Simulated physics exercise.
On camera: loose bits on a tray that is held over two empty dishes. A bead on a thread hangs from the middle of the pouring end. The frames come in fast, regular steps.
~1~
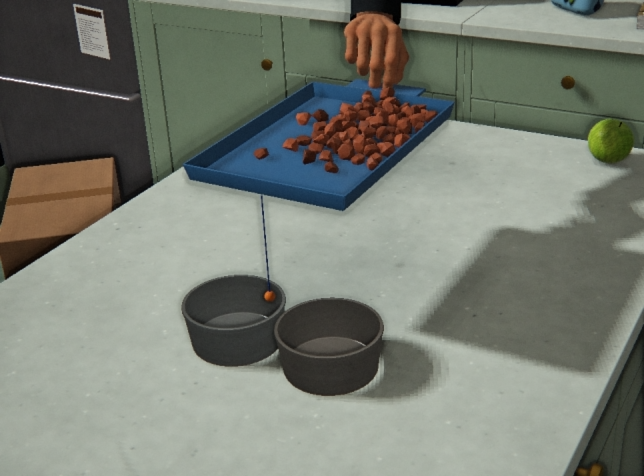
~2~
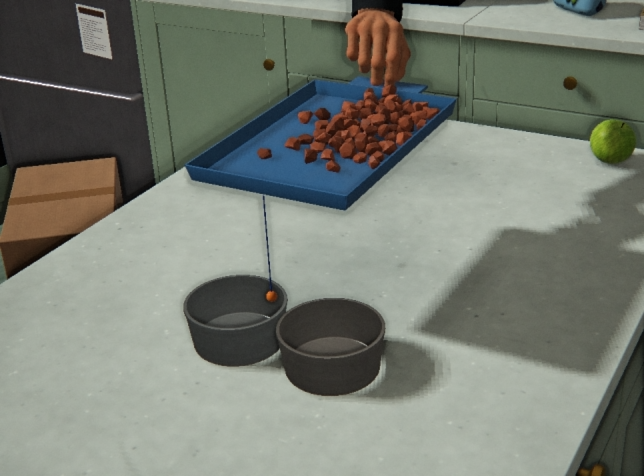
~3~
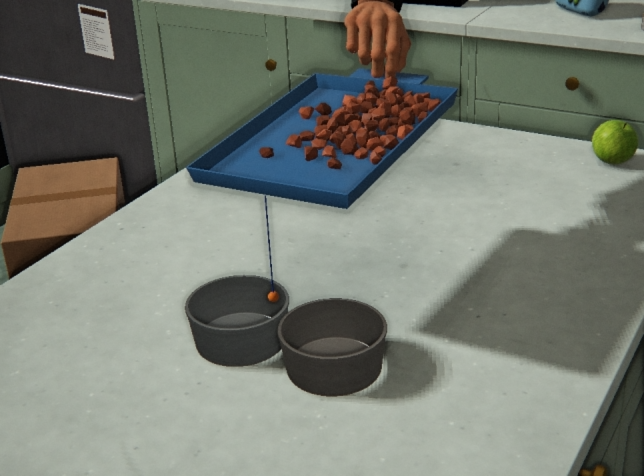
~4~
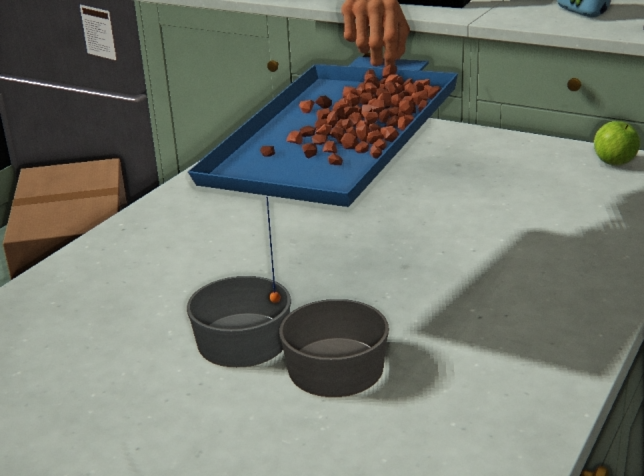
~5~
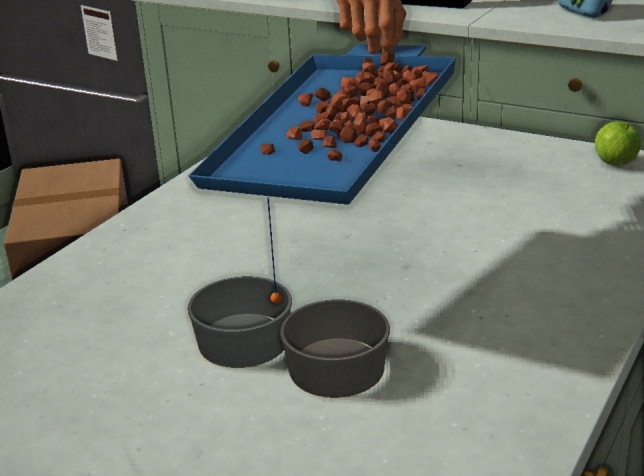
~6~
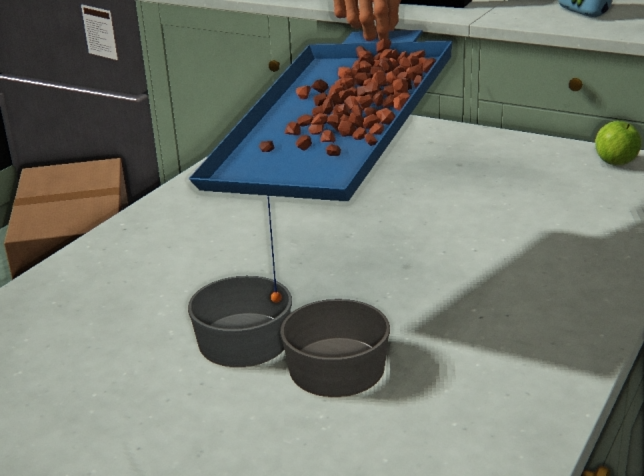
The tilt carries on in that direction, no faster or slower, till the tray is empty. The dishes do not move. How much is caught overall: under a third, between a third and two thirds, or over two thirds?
Caught overall: Between a third and two thirds.
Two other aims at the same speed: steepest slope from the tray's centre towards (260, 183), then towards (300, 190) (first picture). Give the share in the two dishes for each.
First some 20, then 30 per cent.
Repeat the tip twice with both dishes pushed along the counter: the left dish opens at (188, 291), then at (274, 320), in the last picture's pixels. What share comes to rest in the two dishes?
First some 70, then 10 per cent.
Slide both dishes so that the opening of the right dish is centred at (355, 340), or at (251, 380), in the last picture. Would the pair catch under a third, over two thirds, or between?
In turn: Less than a third; below one third.
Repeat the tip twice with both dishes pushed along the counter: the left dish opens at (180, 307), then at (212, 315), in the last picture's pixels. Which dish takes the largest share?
In turn: The left one; the left-hand dish.
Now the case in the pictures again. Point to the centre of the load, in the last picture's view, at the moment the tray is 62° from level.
At about (222, 167).
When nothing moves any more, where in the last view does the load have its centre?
At about (205, 338).
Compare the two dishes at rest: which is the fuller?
That is left.
Soon after the last picture, tray tipped steeply; most on the tray; a small part in the air.
A little later, tray tipped past a quarter turn; about a third on the tray; about a quarter in the left dish; about half outside both; a stray few in the air.
Later still, tray tipped past a quarter turn; about half in the left dish; about half outside both.
At rest, tray tipped past a quarter turn; none in the right dish; about half in the left dish; about half outside both.
